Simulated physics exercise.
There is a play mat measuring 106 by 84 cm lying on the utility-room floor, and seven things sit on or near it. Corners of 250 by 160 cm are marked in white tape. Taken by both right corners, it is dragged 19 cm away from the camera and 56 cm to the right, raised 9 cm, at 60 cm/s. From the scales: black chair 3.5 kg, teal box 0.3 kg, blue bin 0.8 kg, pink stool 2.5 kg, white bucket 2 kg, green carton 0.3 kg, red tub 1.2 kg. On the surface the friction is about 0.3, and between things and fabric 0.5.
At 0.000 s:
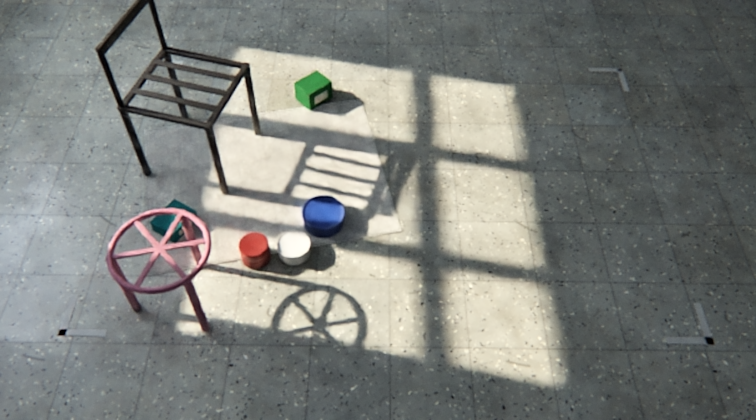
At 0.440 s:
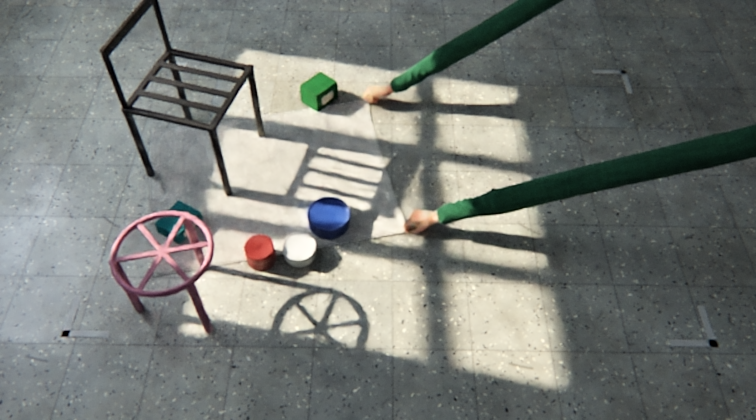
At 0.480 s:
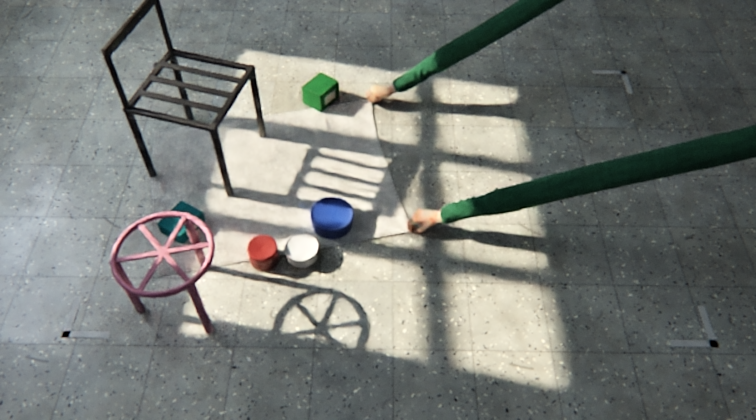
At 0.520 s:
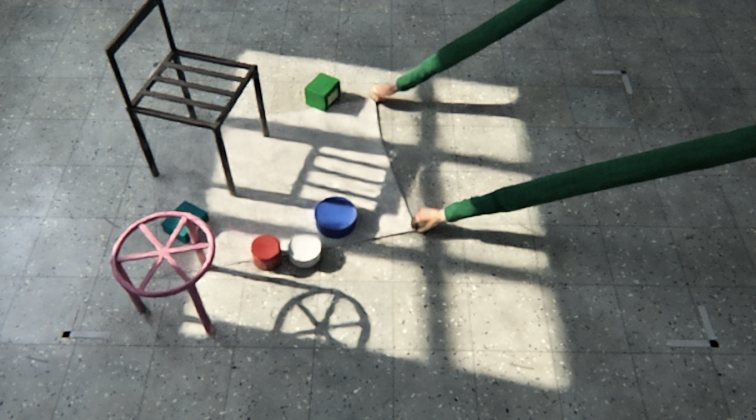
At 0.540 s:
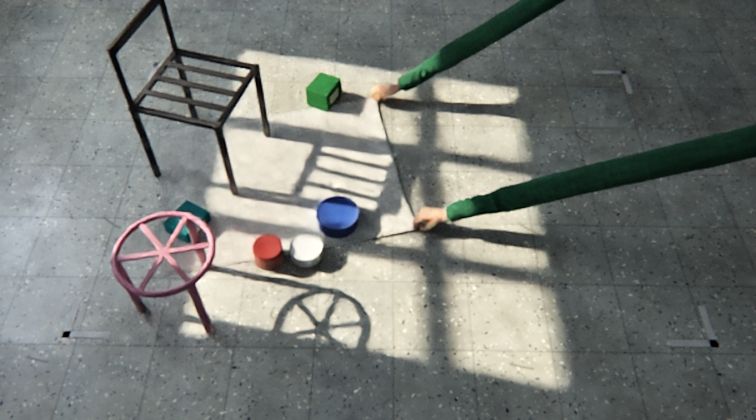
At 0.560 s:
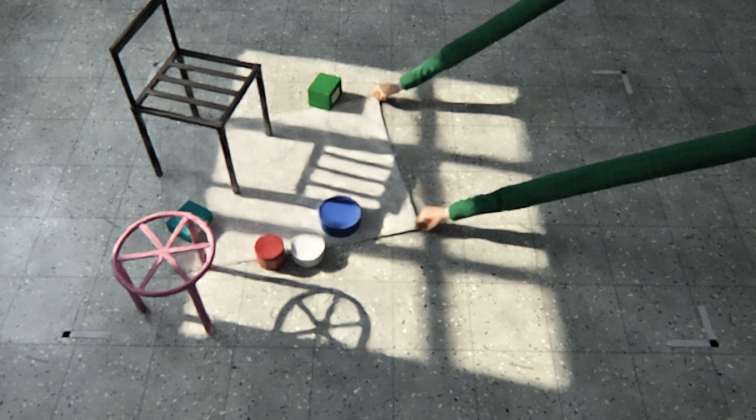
Two green-sleeved arms reach in from the right over a sunlit, grey-tiled utility-room floor, seen from high above. A black chair stands at upper left above a teal box and pink stool, with a green carton, blue bin, white bucket and red tub to their right. The hands grip a pale mat's right corners and drag it slightly rightward, the things shifting a little, the stool barely, the camera nearly still.
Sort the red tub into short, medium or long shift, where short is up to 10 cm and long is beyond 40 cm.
Long.
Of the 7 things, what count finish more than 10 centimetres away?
In total, 6 of them qualify.
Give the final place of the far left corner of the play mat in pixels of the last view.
Around (272, 109).
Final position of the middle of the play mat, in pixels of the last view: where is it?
The midpoint is close to pixel (396, 153).
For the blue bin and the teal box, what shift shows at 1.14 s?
The blue bin is about 40 cm from its start, the teal box about 40 cm.
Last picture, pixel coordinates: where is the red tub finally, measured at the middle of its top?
Somewhere around (393, 217) is where it ends up.
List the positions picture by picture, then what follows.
Red tub (253, 244); play mat corners (361, 99) (402, 231), in the first picture.
Red tub (259, 246); blue bin (328, 213); white bucket (299, 246); grip (409, 232), in the second picture.
Red tub (262, 246); blue bin (332, 213); grip (412, 231), in the third picture.
Red tub (265, 246); black chair (194, 86); blue bin (335, 213); grip (416, 230), in the fourth picture.
Grip (418, 229), in the fifth picture.
Red tub (269, 246); grip (420, 228), in the sixth picture.
After 0.9 s, middle of the play mat at (321, 170); red tub 20 cm off its start, blue bin 24 cm off its start, teal box 23 cm off its start.
After 1.1 s, middle of the play mat at (356, 162); red tub 37 cm off its start, blue bin 41 cm off its start, teal box 40 cm off its start.
After 1.4 s, middle of the play mat at (390, 154); red tub 53 cm off its start at (384, 219), blue bin 57 cm off its start at (452, 184), teal box 56 cm off its start at (306, 191).
After 1.7 s, middle of the play mat at (396, 153); red tub 57 cm off its start, blue bin 62 cm off its start, teal box 60 cm off its start.
After 2.3 s, middle of the play mat at (396, 153); red tub 57 cm off its start at (393, 217), blue bin 62 cm off its start at (462, 182), teal box 60 cm off its start at (316, 189), black chair 56 cm off its start at (318, 62).
